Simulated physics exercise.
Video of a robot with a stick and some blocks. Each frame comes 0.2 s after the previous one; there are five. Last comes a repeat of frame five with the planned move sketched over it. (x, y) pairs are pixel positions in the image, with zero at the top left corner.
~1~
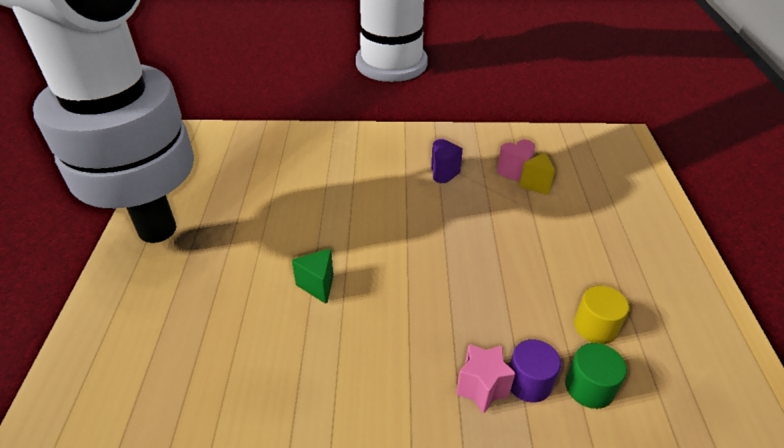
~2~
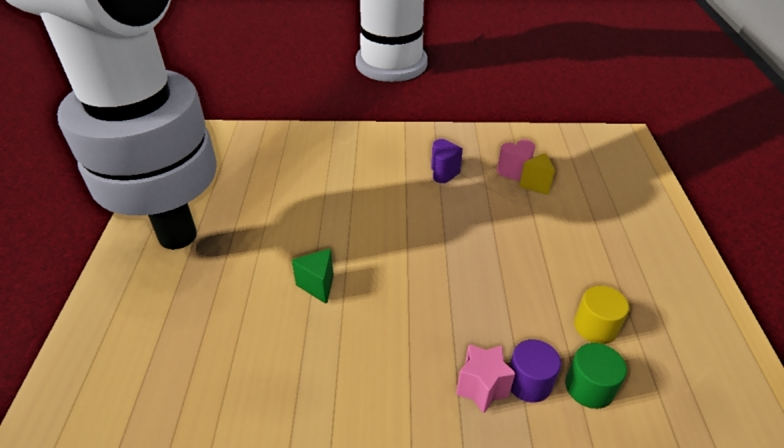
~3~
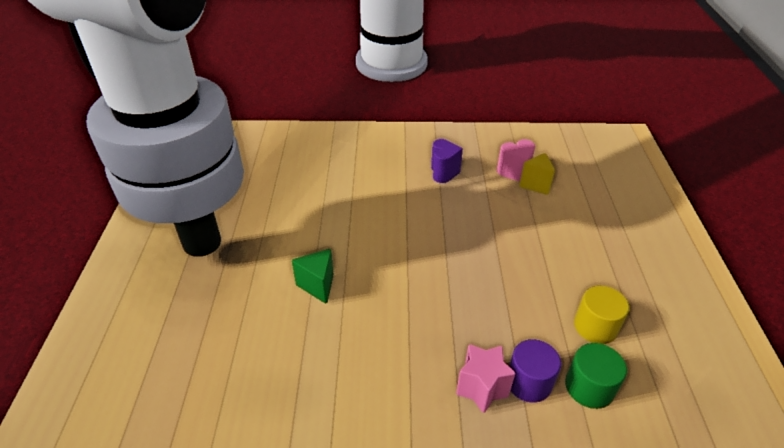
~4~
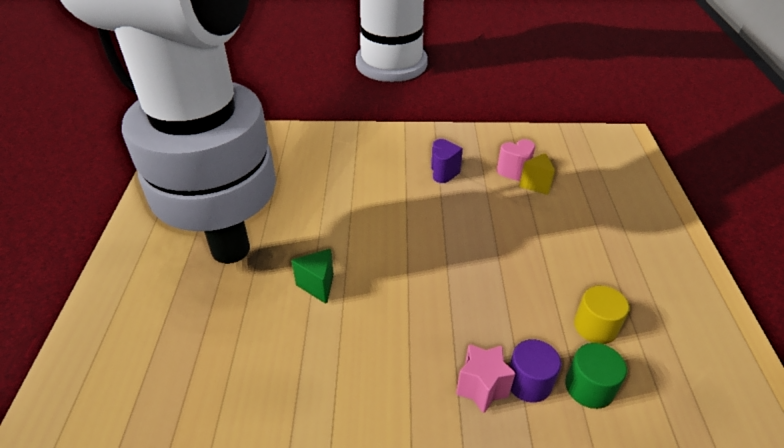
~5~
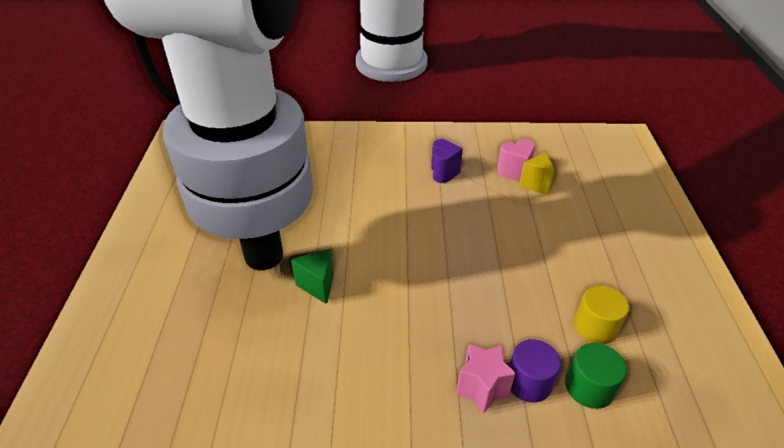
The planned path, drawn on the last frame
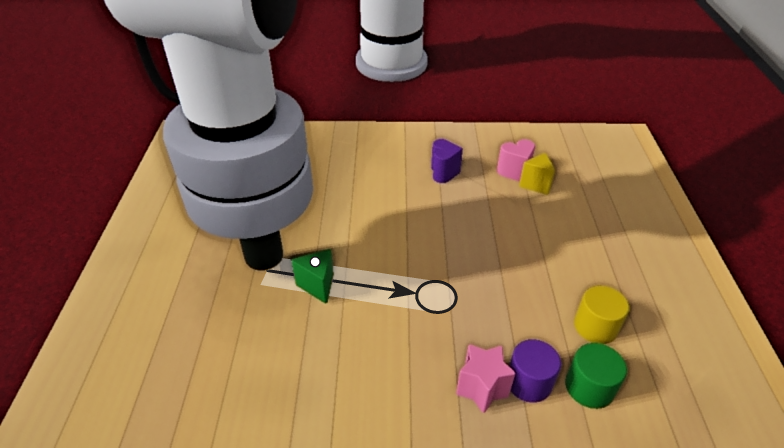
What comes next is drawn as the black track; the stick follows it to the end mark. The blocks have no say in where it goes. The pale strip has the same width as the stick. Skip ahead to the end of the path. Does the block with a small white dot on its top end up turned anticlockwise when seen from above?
I believe not.
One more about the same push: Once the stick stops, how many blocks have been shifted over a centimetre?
Counting only shifts above 1 cm, I get one block.
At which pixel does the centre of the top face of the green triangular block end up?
The centre of its top face lies at (363, 288).
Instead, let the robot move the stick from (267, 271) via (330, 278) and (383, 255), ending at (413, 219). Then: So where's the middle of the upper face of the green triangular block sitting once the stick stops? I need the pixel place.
The centre of its top will be at (348, 277).
Drawn move, in a line from (267, 271) to (436, 297); the dot is on the green triangular block.
What follows on the original path. One third of the way, stick at (321, 267); green triangular block at (341, 273), turned 15° anticlockwise.
Two thirds of the way, stick at (379, 275); green triangular block at (363, 288), turned 30° clockwise.
At the end, stick at (438, 284); green triangular block at (363, 288), turned 30° clockwise.
